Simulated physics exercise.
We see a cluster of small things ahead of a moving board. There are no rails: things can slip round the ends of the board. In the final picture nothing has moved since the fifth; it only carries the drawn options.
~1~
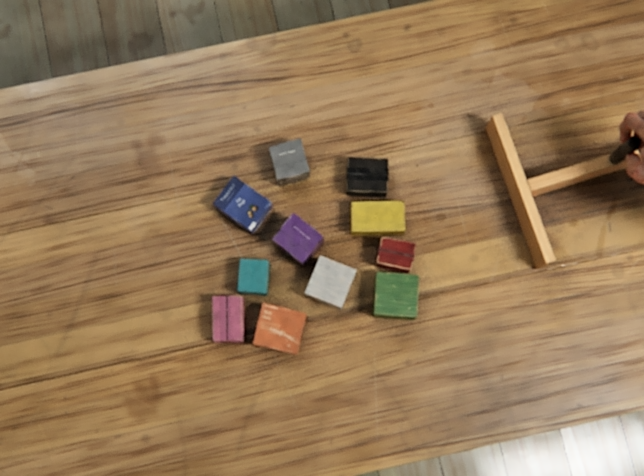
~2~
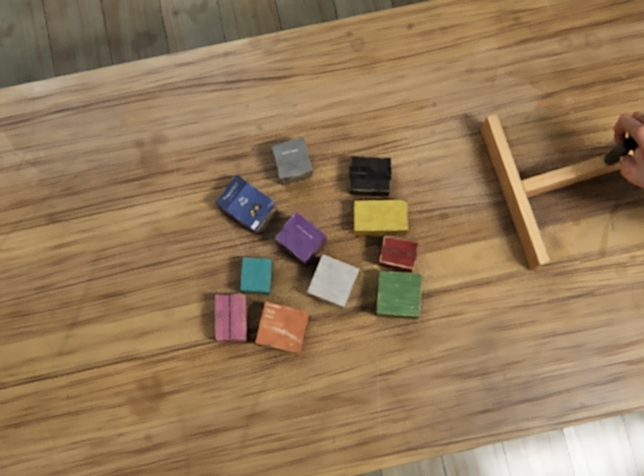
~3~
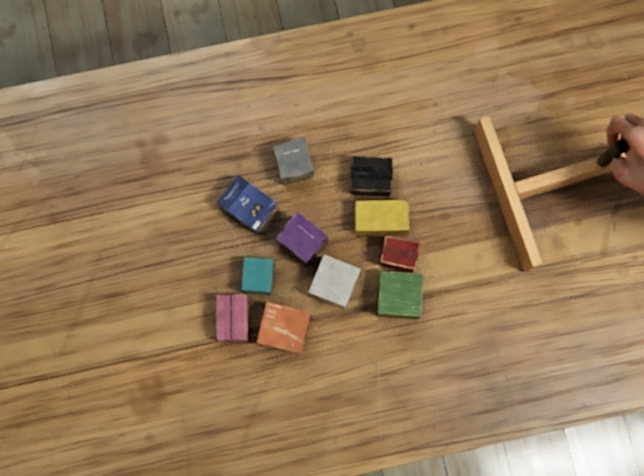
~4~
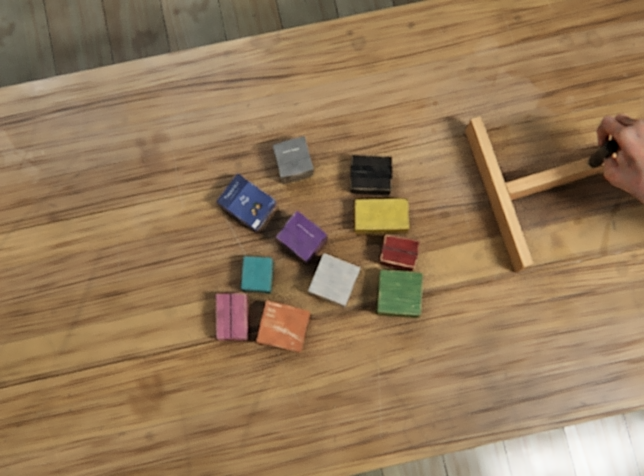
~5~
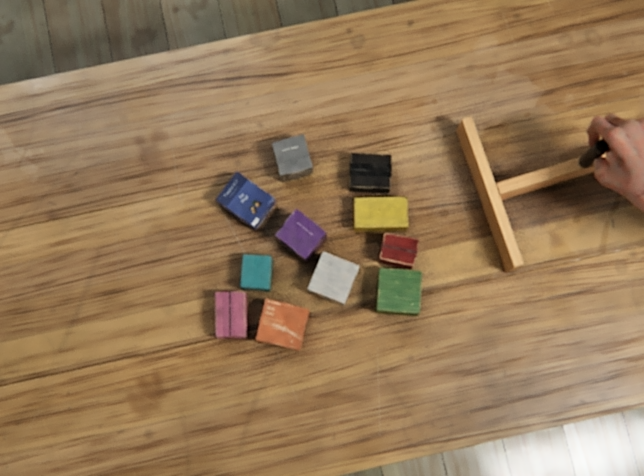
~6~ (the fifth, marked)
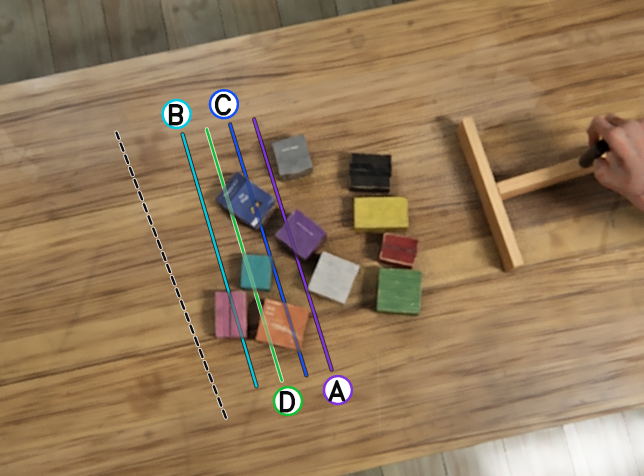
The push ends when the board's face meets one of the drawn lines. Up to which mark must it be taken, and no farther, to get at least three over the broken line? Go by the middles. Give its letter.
The first such stop is B.
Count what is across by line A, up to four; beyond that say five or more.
It has none across.
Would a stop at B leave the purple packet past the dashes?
Yes.
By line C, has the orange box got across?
No.
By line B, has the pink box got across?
Yes.
On the marked copy, A at (292, 242); B at (219, 257); C at (267, 247); D at (243, 252); the dashed line at (170, 271).
Following B. Soon after the start, board (394, 211); pink box (232, 315); turquoise block (257, 273); none across.
Later, board (297, 232); pink box (217, 327); turquoise block (217, 284); none across.
In the end, board (219, 249); pink box (172, 370); purple packet (144, 248); four across.
As for the rest, A gets none across; C gets none across; D gets only one across.
